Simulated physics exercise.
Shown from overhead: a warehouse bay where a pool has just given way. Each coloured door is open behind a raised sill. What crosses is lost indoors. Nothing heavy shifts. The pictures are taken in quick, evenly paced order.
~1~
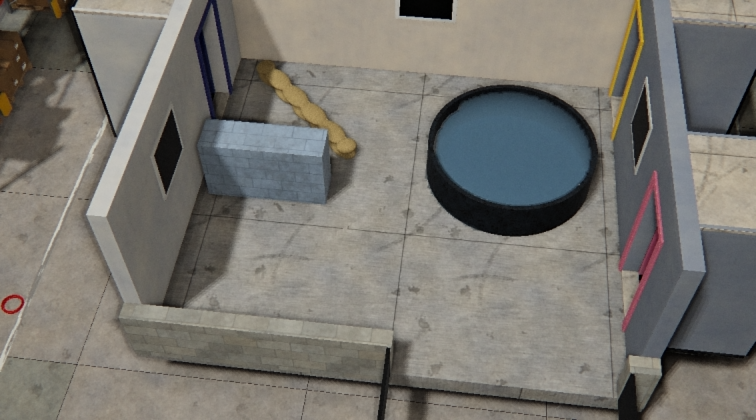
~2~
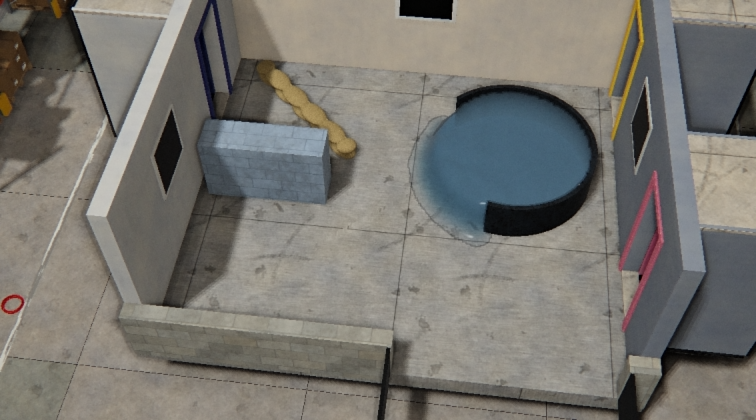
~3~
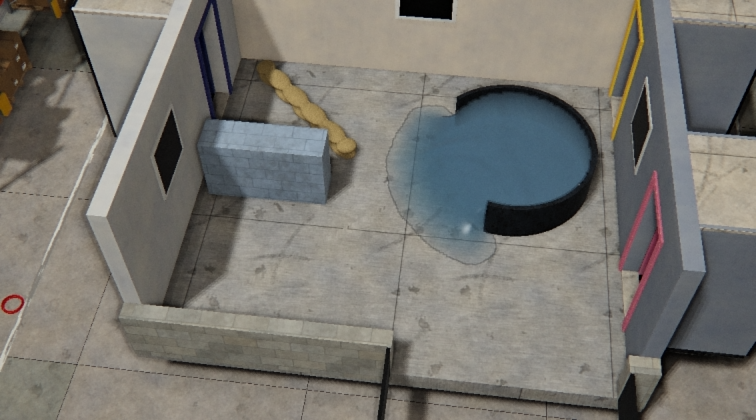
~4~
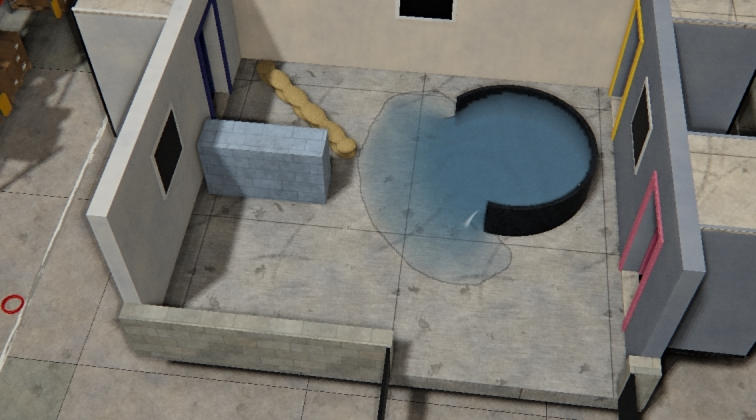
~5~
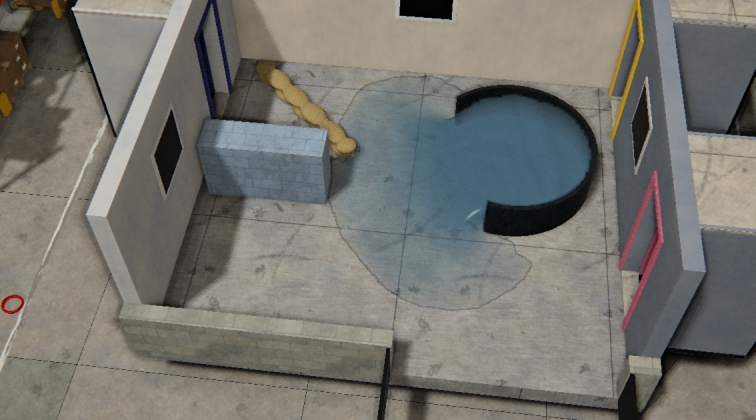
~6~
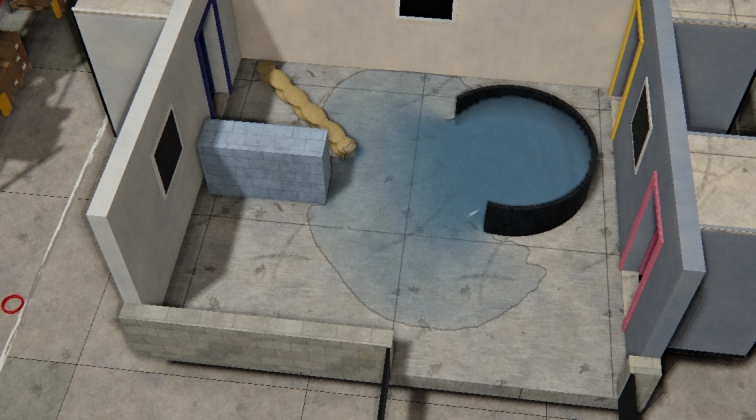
Water pours from the broken left side of a round pool and spreads across the floor.
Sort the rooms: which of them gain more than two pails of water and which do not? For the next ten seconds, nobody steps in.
The pink door gains more; the blue door gains more; the yellow door gains more.
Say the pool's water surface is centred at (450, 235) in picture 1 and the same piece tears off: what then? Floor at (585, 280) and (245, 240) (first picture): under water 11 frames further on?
I'd say spared for the first and watered for the second.
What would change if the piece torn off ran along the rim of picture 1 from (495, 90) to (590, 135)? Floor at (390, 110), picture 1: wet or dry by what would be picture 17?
Spot status: Drenched.
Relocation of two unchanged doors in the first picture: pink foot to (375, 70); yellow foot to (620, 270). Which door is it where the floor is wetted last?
Dead last is the yellow-painted one.
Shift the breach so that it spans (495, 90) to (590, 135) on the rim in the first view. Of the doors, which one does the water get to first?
Call it the door marked yellow.
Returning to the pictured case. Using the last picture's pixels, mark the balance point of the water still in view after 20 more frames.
My guess is about (342, 190).
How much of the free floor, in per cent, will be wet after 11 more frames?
My guess is around 60 in a hundred.
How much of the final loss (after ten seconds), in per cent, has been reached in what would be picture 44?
Something close to 30 percent by that point.
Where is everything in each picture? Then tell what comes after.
The first frame shows the round pool at (512, 147) is whole and still.
In the second frame, water pours out at (433, 171) and has run to (482, 241).
In the third frame, the front is at (477, 257), out from the gap at (433, 173).
In the fourth frame, the front is at (476, 277), out from the gap at (433, 174).
In the fifth frame, the front is at (457, 304), out from the gap at (432, 175).
In the sixth frame, water pours out at (432, 175) and has run to (379, 71).
A moment on, water covers 50 % of the floor; the pink door not reached, the blue door not reached, the yellow door not reached.
Next, water covers 60 % of the floor; the pink door not reached, the blue door wet at the sill, nothing in, the yellow door not reached.
Then, water covers 60 % of the floor; the pink door not reached, the blue door over two buckets in, the yellow door not reached.
Later, water covers 85 % of the floor; the pink door not reached, the blue door over two buckets in, the yellow door under two buckets in.
In the end, water covers 95 % of the floor; the pink door over two buckets in, the blue door far over two buckets in, the yellow door far over two buckets in.
